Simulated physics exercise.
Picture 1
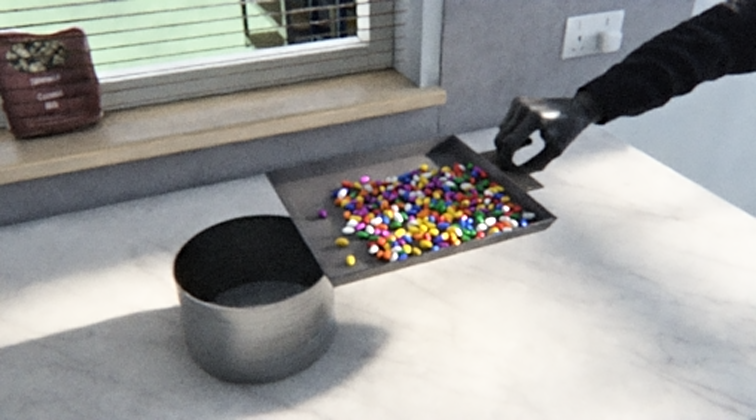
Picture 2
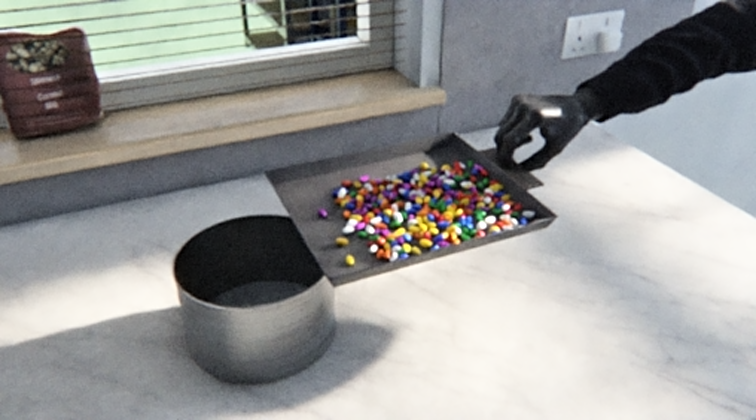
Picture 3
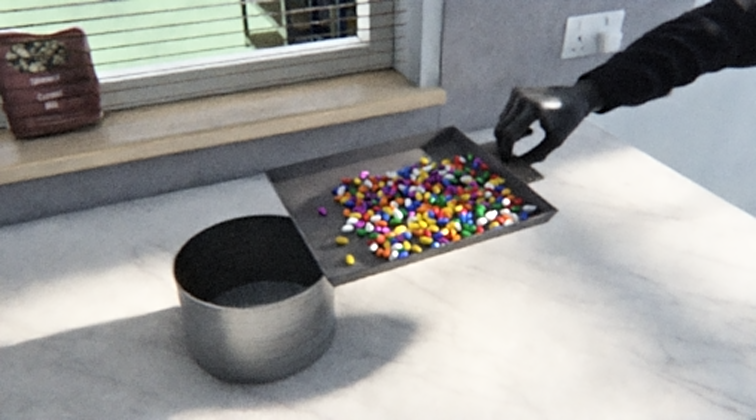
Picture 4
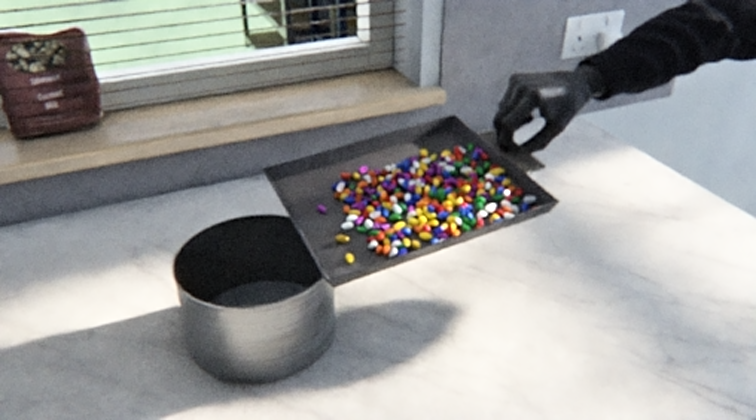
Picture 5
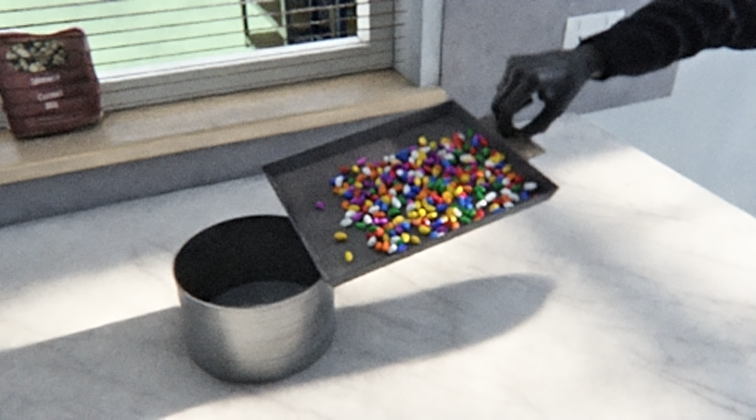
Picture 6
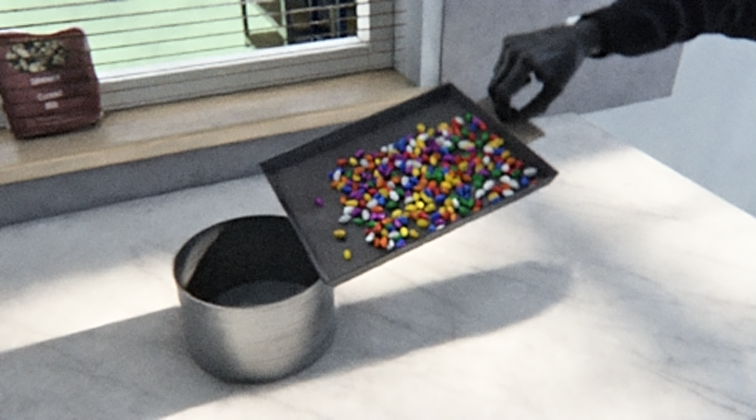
To begin with, a dark-gloved hand holds a rimmed gray tray of colorful jelly beans nearly level beside an empty metal pot on a marble counter. The hand then slowly raises the tray's far right side, steepening its slant toward the pot while the beans stay spread across it.
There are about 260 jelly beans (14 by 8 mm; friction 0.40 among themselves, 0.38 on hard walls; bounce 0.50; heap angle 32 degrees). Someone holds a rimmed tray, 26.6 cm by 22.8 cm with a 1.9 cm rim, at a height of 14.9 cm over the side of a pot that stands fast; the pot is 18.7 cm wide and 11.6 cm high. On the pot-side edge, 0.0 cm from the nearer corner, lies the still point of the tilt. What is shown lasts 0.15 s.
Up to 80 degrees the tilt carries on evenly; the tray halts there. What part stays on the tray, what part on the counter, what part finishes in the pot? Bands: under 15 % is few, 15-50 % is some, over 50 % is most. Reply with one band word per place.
Left on the tray few, counter most, pot some.
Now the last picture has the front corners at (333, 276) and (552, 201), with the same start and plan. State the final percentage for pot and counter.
That works out as pot 0 and counter 100.
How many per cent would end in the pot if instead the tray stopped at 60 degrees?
Roughly 20 %.
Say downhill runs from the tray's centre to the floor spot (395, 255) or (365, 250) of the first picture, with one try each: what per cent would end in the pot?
I'd put it at about 0 per cent for the first tilt and about 0 per cent for the second.
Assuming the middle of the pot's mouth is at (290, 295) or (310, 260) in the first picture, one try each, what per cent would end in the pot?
Estimates: 90 in a hundred and 10 in a hundred.
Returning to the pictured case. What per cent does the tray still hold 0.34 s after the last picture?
Value: About 95%.
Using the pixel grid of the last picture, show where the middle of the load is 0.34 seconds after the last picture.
Somewhere about (316, 215) in the last view.
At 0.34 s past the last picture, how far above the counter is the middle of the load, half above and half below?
Roughly 22 centimetres.
Then, 0.21 s after the last picture, tilt 49 degrees; the tray holds 100 %, the pot 0 %.
Then, 0.34 s after the last picture, tilt 71 degrees; the tray holds 95 %, the pot 0 %.
Then, 0.61 s after the last picture, tilt 80 degrees; the tray holds 0 %, the pot 25 %.
In the end, tray 0 %, counter 75 %, pot 25 %.
